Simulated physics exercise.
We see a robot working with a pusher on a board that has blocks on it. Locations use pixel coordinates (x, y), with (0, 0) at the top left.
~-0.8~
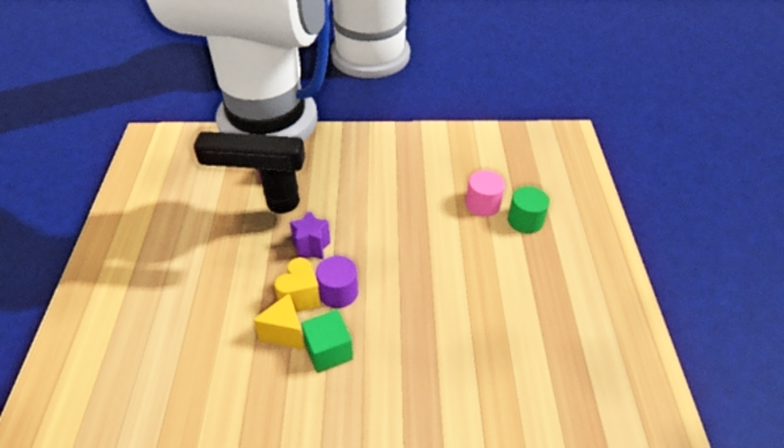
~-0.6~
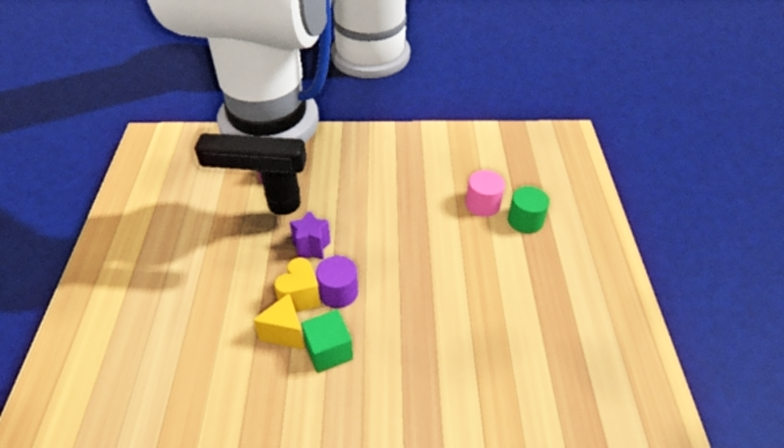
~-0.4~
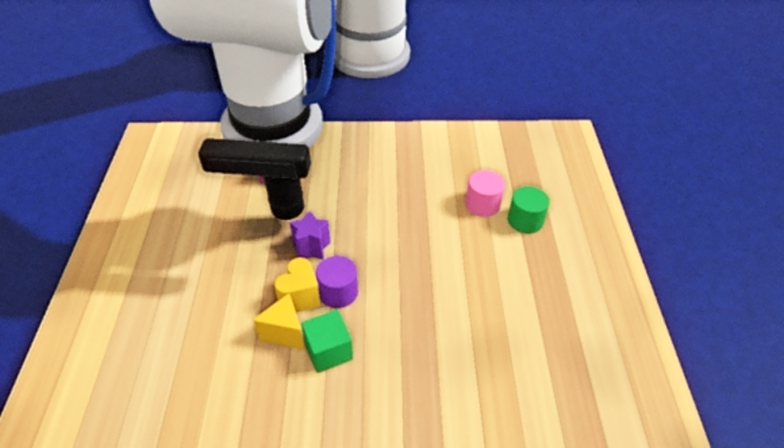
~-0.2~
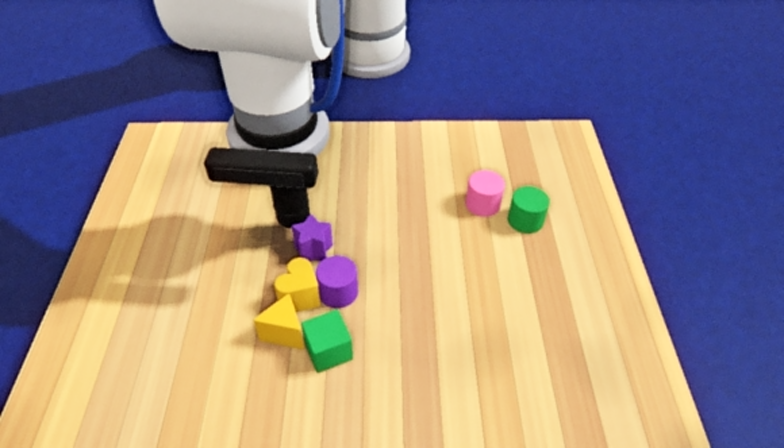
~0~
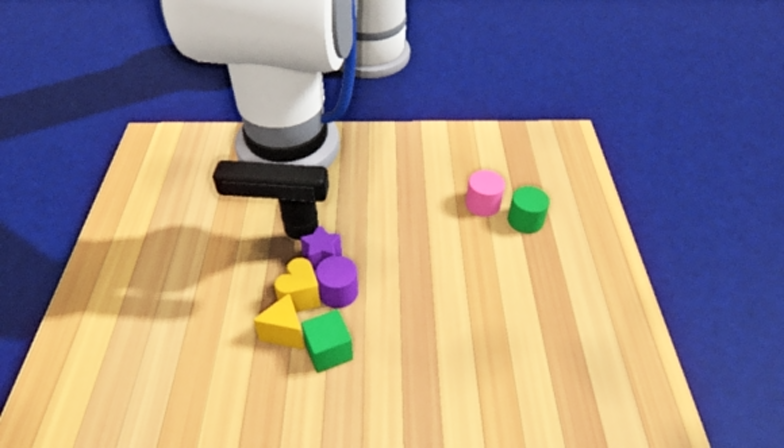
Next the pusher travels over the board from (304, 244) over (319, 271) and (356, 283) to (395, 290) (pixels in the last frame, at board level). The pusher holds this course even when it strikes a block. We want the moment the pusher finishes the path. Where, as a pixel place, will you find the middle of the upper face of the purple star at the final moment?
Its top centre lands on (407, 295).
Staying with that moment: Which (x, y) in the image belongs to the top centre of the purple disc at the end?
Located at (396, 326).
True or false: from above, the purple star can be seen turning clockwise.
My answer: True.
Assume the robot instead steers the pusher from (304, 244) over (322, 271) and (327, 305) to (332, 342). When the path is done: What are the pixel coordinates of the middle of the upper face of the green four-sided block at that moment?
If I read the scene right, the answer is (330, 358).
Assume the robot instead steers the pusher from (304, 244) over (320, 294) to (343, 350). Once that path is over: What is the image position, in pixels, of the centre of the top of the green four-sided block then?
Somewhere near (332, 367).
The first path, step by step. One third of the way, pusher (317, 256); yellow triangular piece (279, 317); yellow heart-shaped block (297, 281), turned 15° clockwise; purple star (344, 263), turned 15° anticlockwise; purple disc (357, 290).
Two thirds of the way, pusher (355, 267); yellow triangular piece (278, 317); yellow heart-shaped block (299, 283), turned 25° clockwise; purple star (379, 280); purple disc (385, 311).
At the end, pusher (396, 274); yellow triangular piece (278, 317); yellow heart-shaped block (299, 283), turned 25° clockwise; purple star (407, 295), turned 25° clockwise; purple disc (396, 326).
